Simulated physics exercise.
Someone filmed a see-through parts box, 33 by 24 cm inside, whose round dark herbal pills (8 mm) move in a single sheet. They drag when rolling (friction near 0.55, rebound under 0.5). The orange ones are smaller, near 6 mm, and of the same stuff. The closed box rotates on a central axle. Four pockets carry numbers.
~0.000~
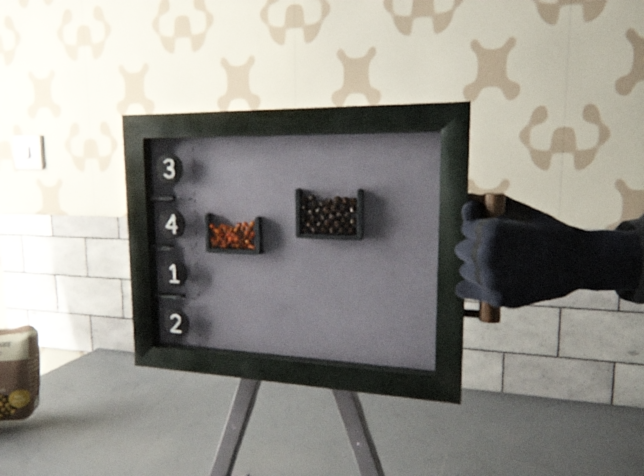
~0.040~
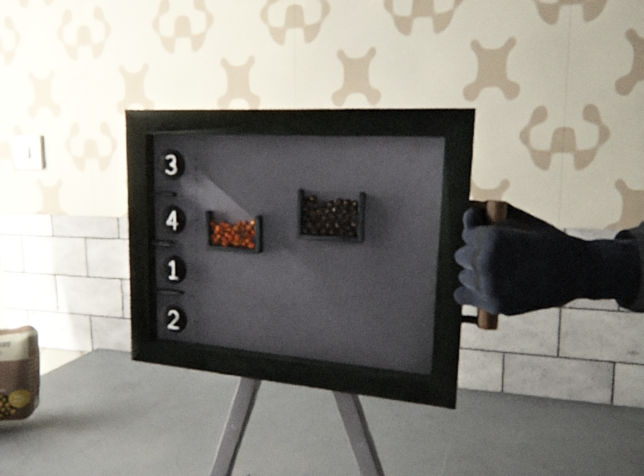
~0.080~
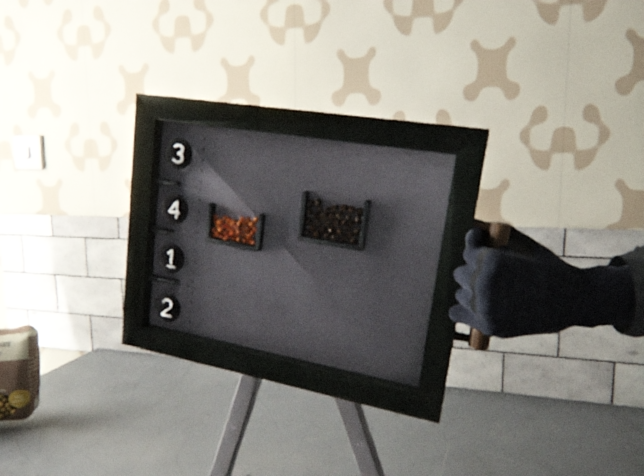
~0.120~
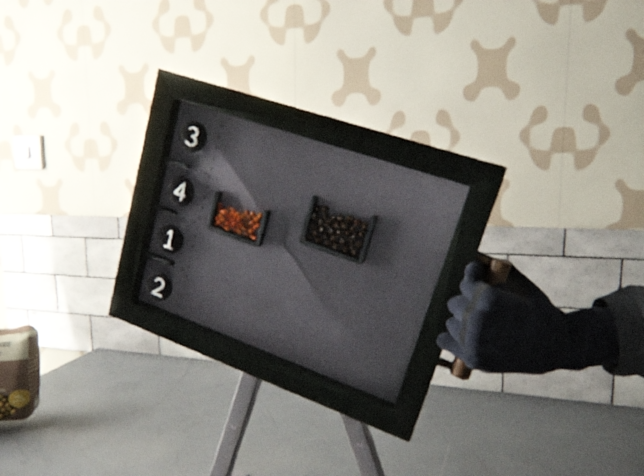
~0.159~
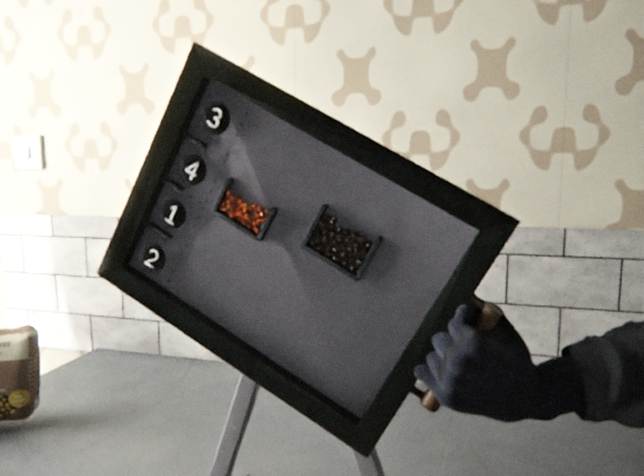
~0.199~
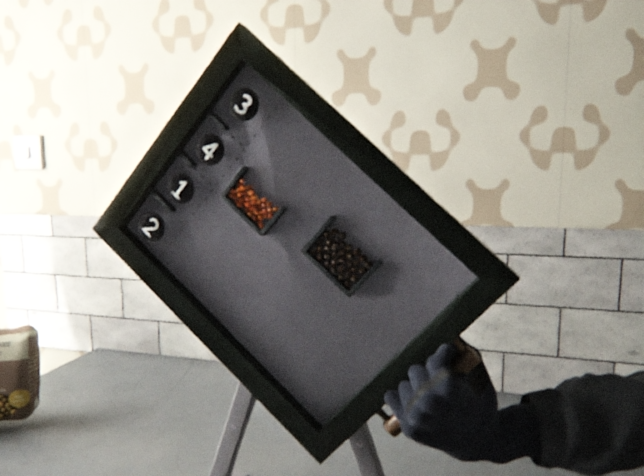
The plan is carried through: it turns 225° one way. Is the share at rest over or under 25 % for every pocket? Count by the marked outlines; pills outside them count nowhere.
No. 1: Under; no. 2: Under; no. 3: Over; no. 4: Under 25 %.
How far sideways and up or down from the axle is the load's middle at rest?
About 1 cm left and 14 cm below.
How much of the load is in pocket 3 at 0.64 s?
Roughly 5 per cent.
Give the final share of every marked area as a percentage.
Pocket 1: 0; pocket 2: 0; pocket 3: 60; pocket 4: 0.
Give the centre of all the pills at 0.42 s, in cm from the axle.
About 4 cm right and 2 cm below.
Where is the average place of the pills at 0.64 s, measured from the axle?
Some 3 cm left and 11 cm below.
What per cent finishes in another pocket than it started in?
Roughly 60 per cent.
After 0.42 s, it stands 114° clockwise; the pills' middle is 4 cm right of and 2 cm below the centre; nothing in the marked areas.
After 0.64 s, it has come round 185° clockwise; the pills' middle is 3 cm left of and 11 cm below the centre; no. 3, 5 %.
After 0.83 s, it has come round 225° clockwise; the pills' middle is 8 cm left of and 8 cm below the centre; no. 3, 20 %.
At rest by 2.0 s, it has come round 225° clockwise; no. 1, 0 %, no. 2, 0 %, no. 3, 60 %, no. 4, 0 %, elsewhere 40 %.
